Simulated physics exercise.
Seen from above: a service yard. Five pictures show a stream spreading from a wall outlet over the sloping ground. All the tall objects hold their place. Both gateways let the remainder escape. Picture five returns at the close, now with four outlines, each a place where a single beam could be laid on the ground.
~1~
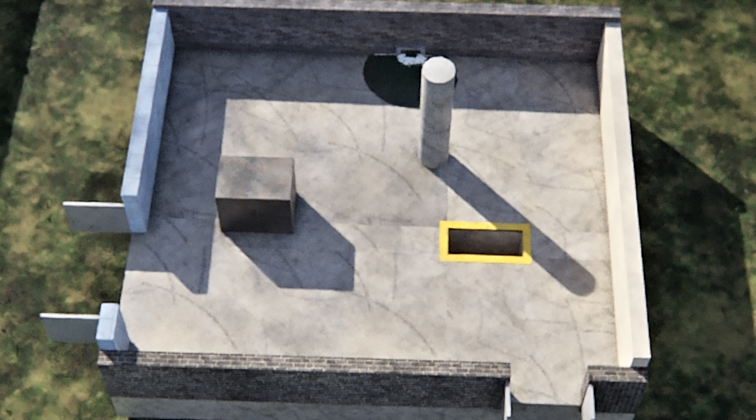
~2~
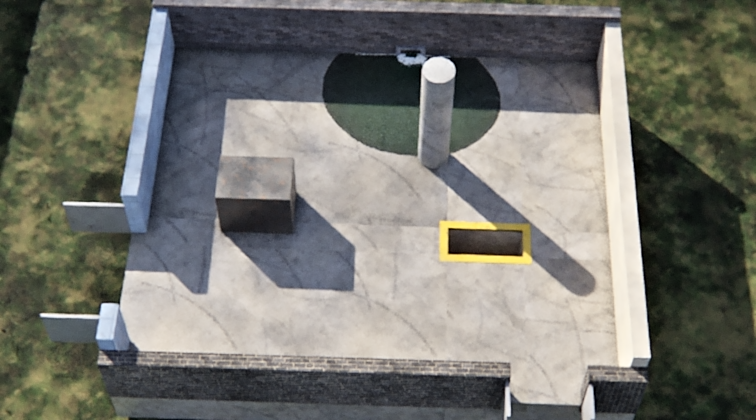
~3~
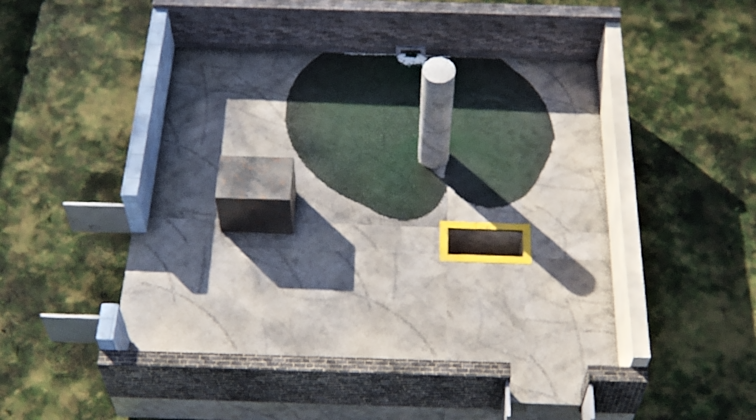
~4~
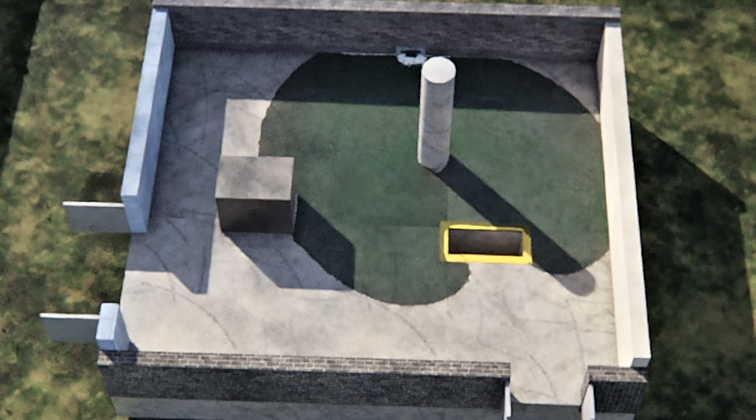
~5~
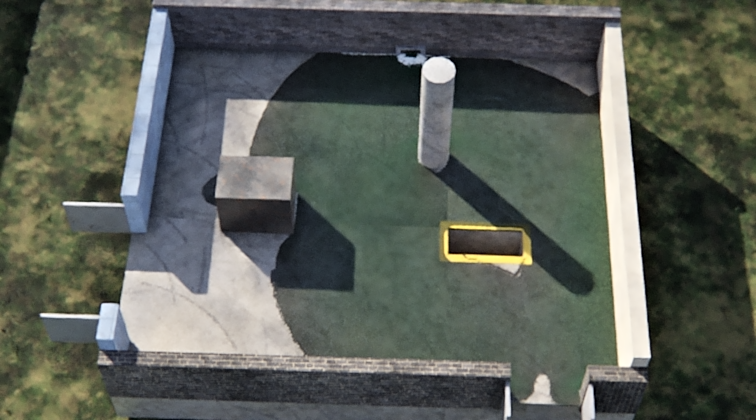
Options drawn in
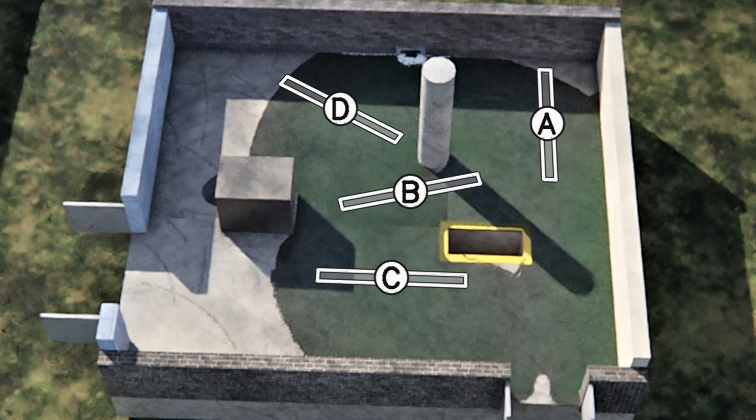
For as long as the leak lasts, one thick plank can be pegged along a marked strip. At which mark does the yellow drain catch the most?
Position C.
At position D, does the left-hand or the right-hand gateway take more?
More leaves on the right.
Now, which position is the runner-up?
A.
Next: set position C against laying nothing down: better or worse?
Better.
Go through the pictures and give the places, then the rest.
In the first picture, outfall at (411, 51); yellow drain at (485, 242); open gate at (543, 389); open gate at (138, 285); front seen at (377, 88), 3 % of the ground wet; yellow drain still dry.
In the second picture, front seen at (386, 149), 11 % of the ground wet; yellow drain still dry.
In the third picture, front seen at (506, 198), 25 % of the ground wet; yellow drain still dry.
In the fourth picture, front seen at (606, 246), 45 % of the ground wet; yellow drain taking water.
In the fifth picture, front seen at (617, 351), 65 % of the ground wet; yellow drain taking water.
On the marked copy, A from (549, 179) to (544, 69); B from (341, 204) to (478, 178); C from (317, 275) to (465, 280); D from (283, 80) to (398, 138).
If A is chosen, about 34 % of the stream goes into the yellow drain, about 65 % out by the gates.
If B is chosen, about 13 % of the stream goes into the yellow drain, about 84 % out by the gates.
If C is chosen, about 43 % of the stream goes into the yellow drain, about 56 % out by the gates.
If D is chosen, about 17 % of the stream goes into the yellow drain, about 80 % out by the gates.
